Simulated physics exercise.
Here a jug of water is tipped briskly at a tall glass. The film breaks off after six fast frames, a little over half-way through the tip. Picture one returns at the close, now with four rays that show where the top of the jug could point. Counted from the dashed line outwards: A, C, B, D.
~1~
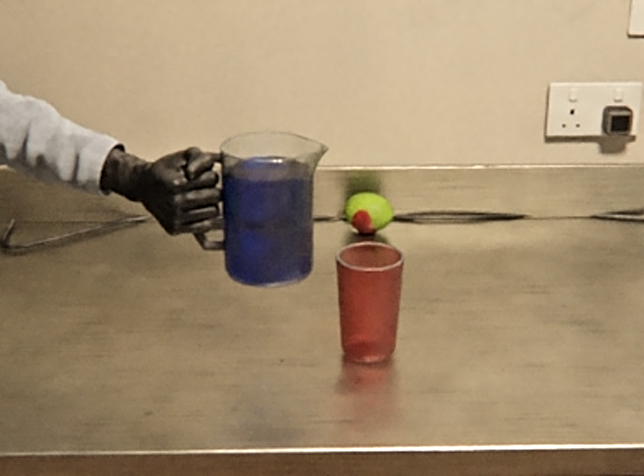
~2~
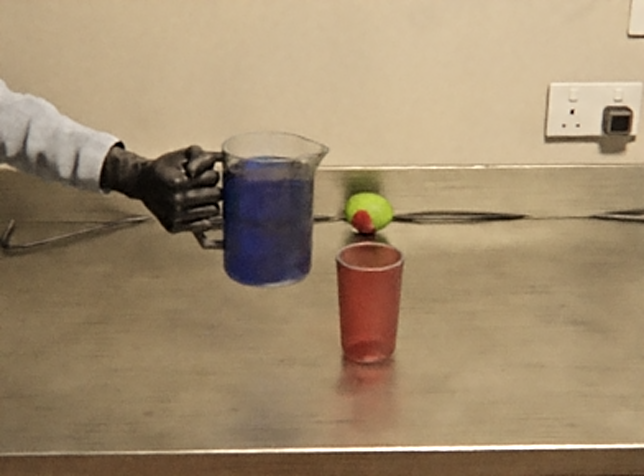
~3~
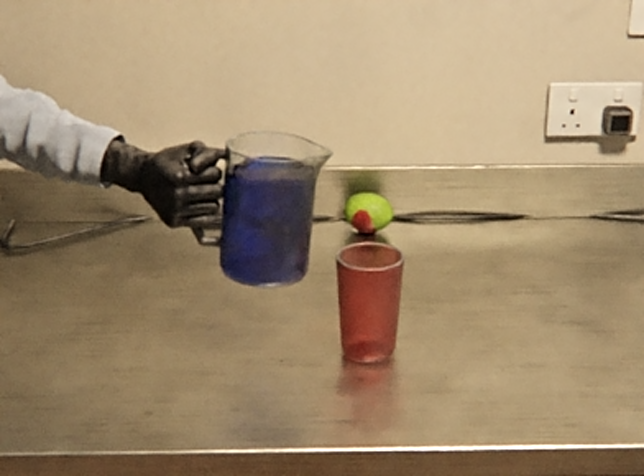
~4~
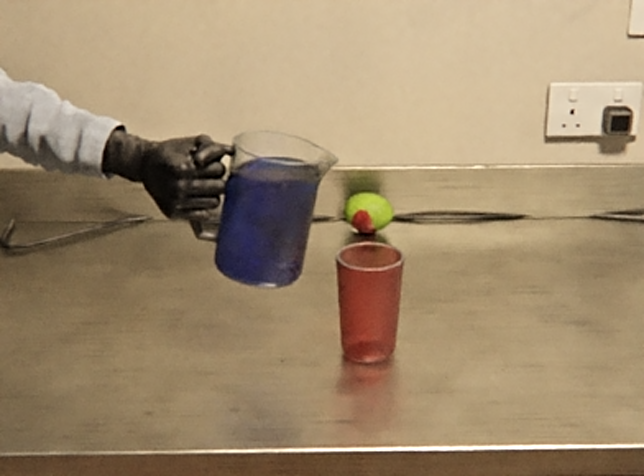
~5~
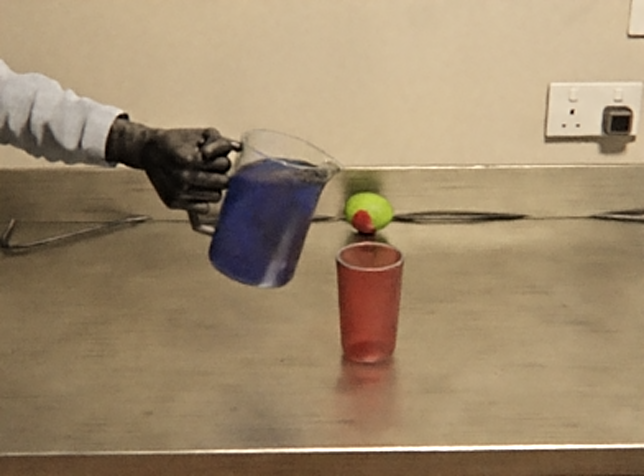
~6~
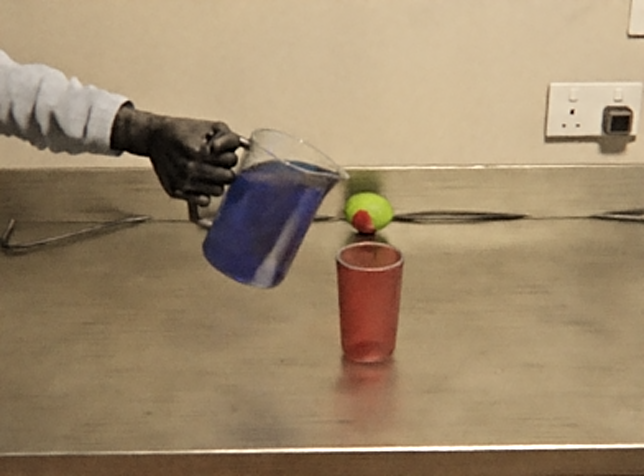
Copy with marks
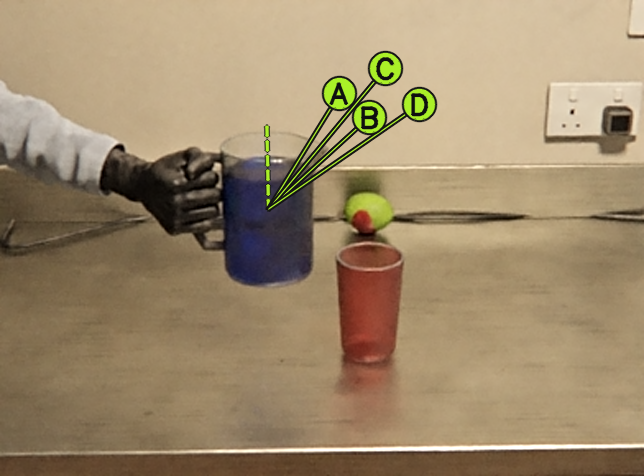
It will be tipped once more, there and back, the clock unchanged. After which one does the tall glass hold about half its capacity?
D is best.
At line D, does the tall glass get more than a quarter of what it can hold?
Yes.
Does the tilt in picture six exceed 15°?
Yes.
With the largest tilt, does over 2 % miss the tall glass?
No.
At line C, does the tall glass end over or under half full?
Under.
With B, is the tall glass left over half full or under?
Under.
On the marked copy, A at (330, 108); B at (356, 128); C at (374, 81); D at (405, 114).
If A is chosen, the tall glass ends with about 6 % of what it can hold.
If B is chosen, the tall glass ends with about 31 % of what it can hold.
If C is chosen, the tall glass ends with about 17 % of what it can hold.
If D is chosen, the tall glass ends with about 49 % of what it can hold.
